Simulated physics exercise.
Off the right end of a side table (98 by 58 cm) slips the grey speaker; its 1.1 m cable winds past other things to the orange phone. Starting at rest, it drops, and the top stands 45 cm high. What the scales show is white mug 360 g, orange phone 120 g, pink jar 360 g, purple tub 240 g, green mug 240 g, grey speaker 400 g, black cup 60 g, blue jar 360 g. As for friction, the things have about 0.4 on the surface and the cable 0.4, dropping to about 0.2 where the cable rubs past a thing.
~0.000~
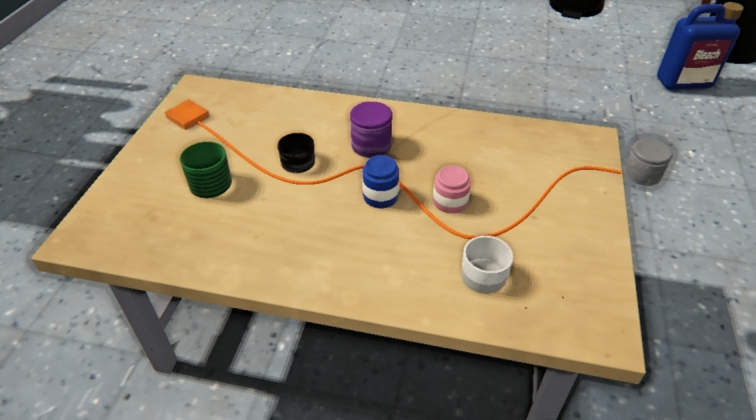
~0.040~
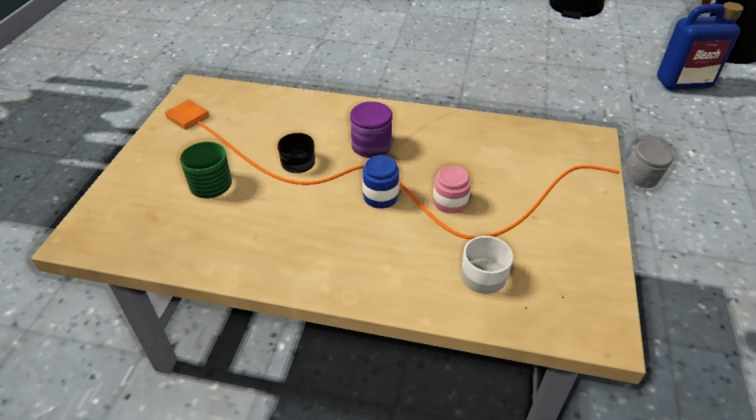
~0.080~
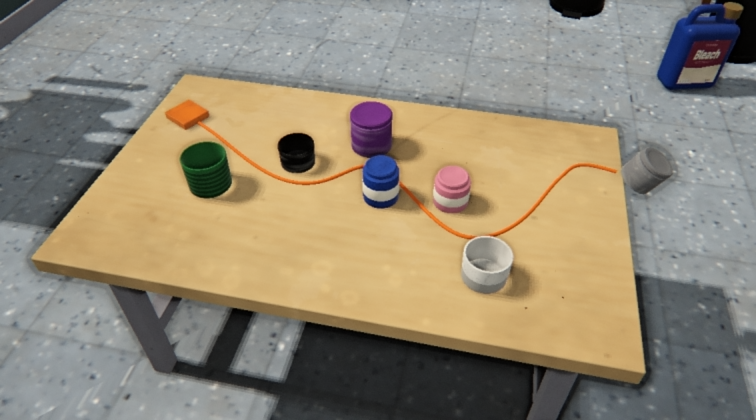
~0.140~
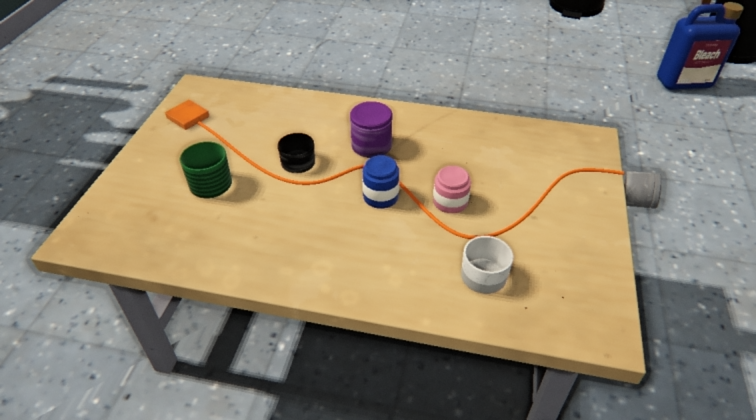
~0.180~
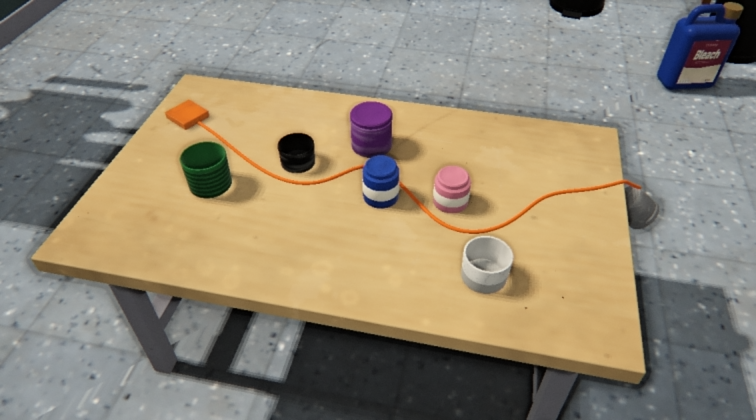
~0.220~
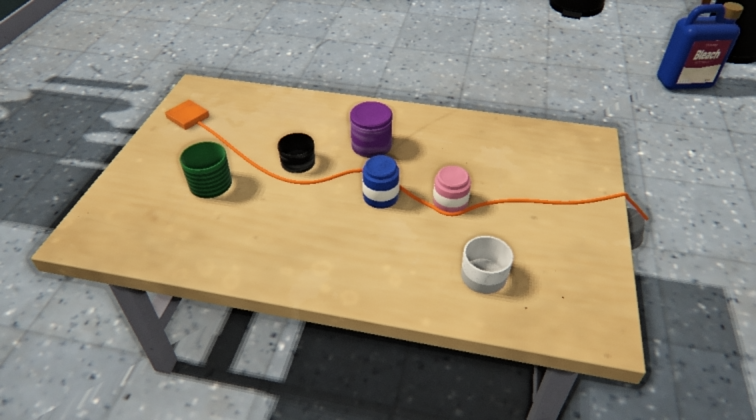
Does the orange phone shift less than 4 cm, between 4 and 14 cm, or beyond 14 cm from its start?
Movement: Great.
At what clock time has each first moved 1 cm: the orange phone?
Orange phone at 0.28 s on the clock.
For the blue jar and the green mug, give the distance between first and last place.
For the blue jar it's 0 cm, while the green mug comes to 0 cm.
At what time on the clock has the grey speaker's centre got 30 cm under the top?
It happens at 0.38 seconds on the clock.
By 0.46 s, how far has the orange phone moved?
Shift of the orange phone - 20 cm.
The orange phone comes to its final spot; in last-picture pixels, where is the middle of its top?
Near (300, 159).
At 0.5 s, the cable's tail end at (273, 148); orange phone 19 cm off its start, black cup 13 cm off its start, grey speaker over the edge.
At 0.7 s, the cable's tail end at (320, 165); orange phone 30 cm off its start, black cup 15 cm off its start, grey speaker over the edge.
At 1.0 s, the cable's tail end at (320, 165); orange phone 30 cm off its start at (300, 159), black cup 15 cm off its start at (338, 105), grey speaker over the edge.
At 1.2 s, the cable's tail end at (320, 165); orange phone 30 cm off its start, black cup 15 cm off its start, grey speaker over the edge.
At 2.4 s, the cable's tail end at (320, 165); orange phone 30 cm off its start at (300, 159), black cup 15 cm off its start at (339, 105), grey speaker over the edge, pink jar 2 cm off its start at (458, 168).
